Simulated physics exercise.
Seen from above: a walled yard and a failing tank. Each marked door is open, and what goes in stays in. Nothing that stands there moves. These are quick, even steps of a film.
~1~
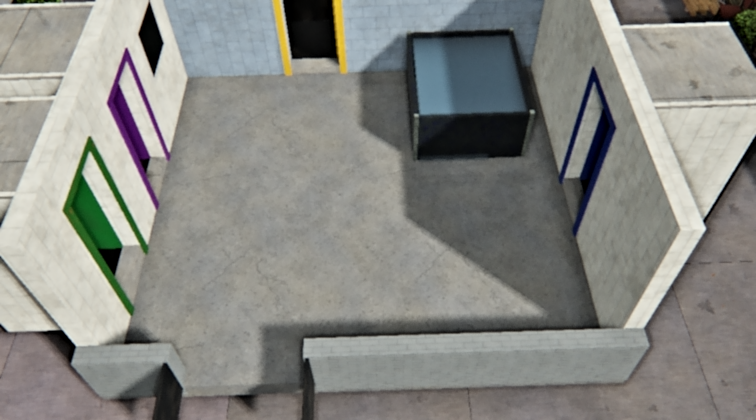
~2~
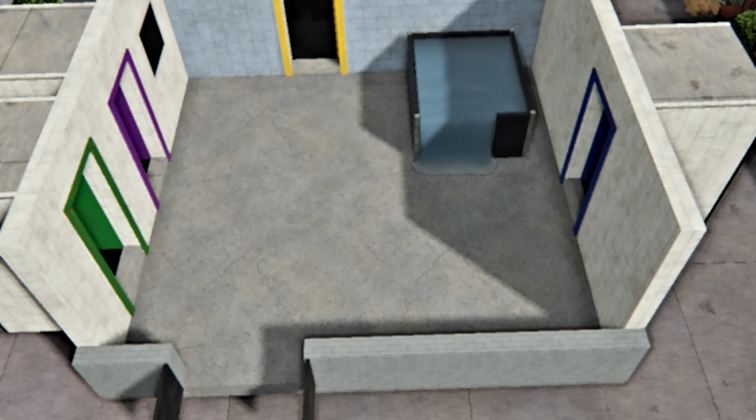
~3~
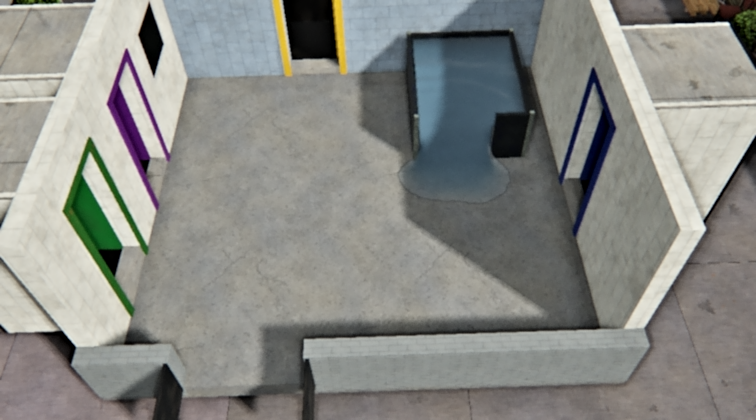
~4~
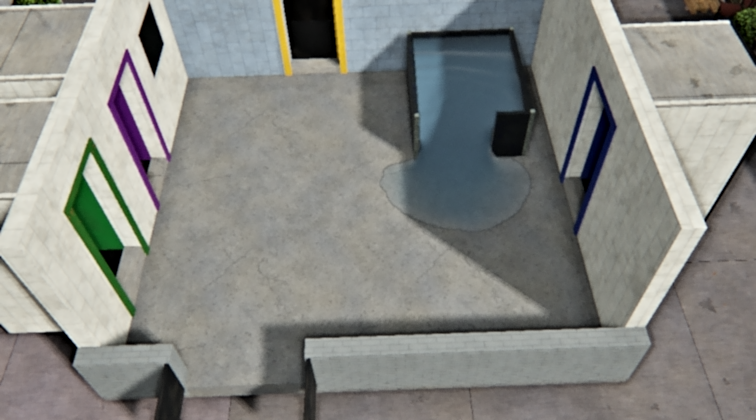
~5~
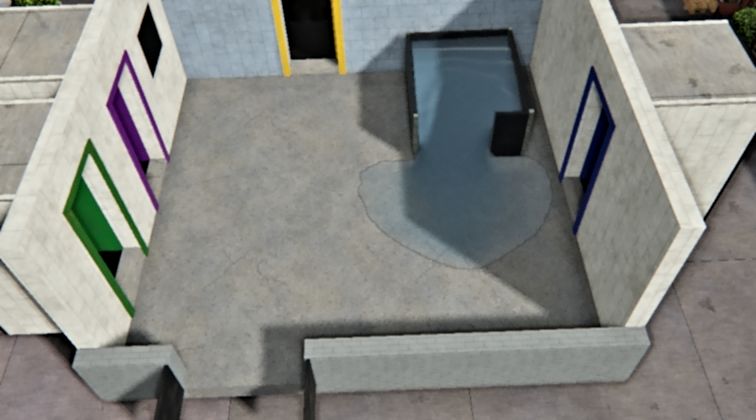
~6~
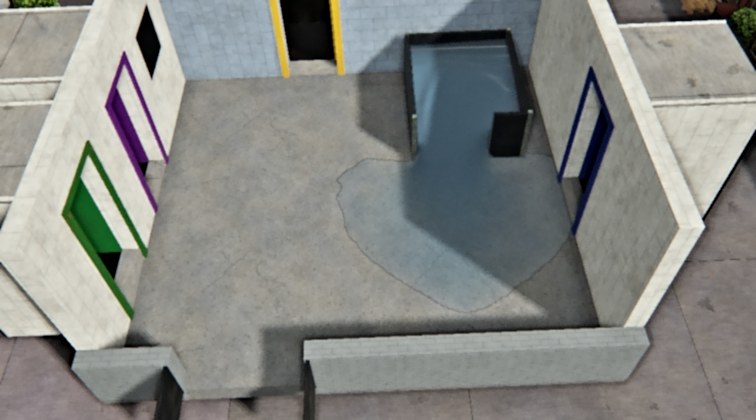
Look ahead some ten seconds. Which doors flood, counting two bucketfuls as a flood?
In the end: The green door admits no more than that; the blue door admits no more than that; the purple door admits no more than that; the yellow door admits no more than that.
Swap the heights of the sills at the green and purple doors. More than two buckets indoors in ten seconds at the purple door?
The purple one keeps below it.
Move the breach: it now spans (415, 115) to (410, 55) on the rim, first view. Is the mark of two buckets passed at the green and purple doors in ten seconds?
Then: The green door is under, the purple door is over.
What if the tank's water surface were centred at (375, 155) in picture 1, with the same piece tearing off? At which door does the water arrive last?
I say the one in yellow.
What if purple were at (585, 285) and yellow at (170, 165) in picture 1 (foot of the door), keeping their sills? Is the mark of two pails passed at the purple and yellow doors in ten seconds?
In short: Purple door floods; yellow door keeps below it.
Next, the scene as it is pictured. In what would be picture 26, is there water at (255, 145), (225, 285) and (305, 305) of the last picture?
One after the other: Free of water, awash, under water.
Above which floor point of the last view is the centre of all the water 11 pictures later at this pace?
Roughly at (453, 200).
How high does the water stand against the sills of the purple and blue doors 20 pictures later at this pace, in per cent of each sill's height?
About 0 and 70 per cent.
A moment on, water covers 40 % of the floor; the green door not reached, the blue door wet at the sill, nothing in, the purple door not reached, the yellow door not reached.
Next, water covers 50 % of the floor; the green door not reached, the blue door wet at the sill, nothing in, the purple door not reached, the yellow door not reached.
Then, water covers 50 % of the floor; the green door wet at the sill, nothing in, the blue door wet at the sill, nothing in, the purple door not reached, the yellow door not reached.
Later, water covers 85 % of the floor; the green door wet at the sill, nothing in, the blue door wet at the sill, nothing in, the purple door wet at the sill, nothing in, the yellow door not reached.
In the end, water covers 100 % of the floor; the green door wet at the sill, nothing in, the blue door wet at the sill, nothing in, the purple door wet at the sill, nothing in, the yellow door wet at the sill, nothing in.
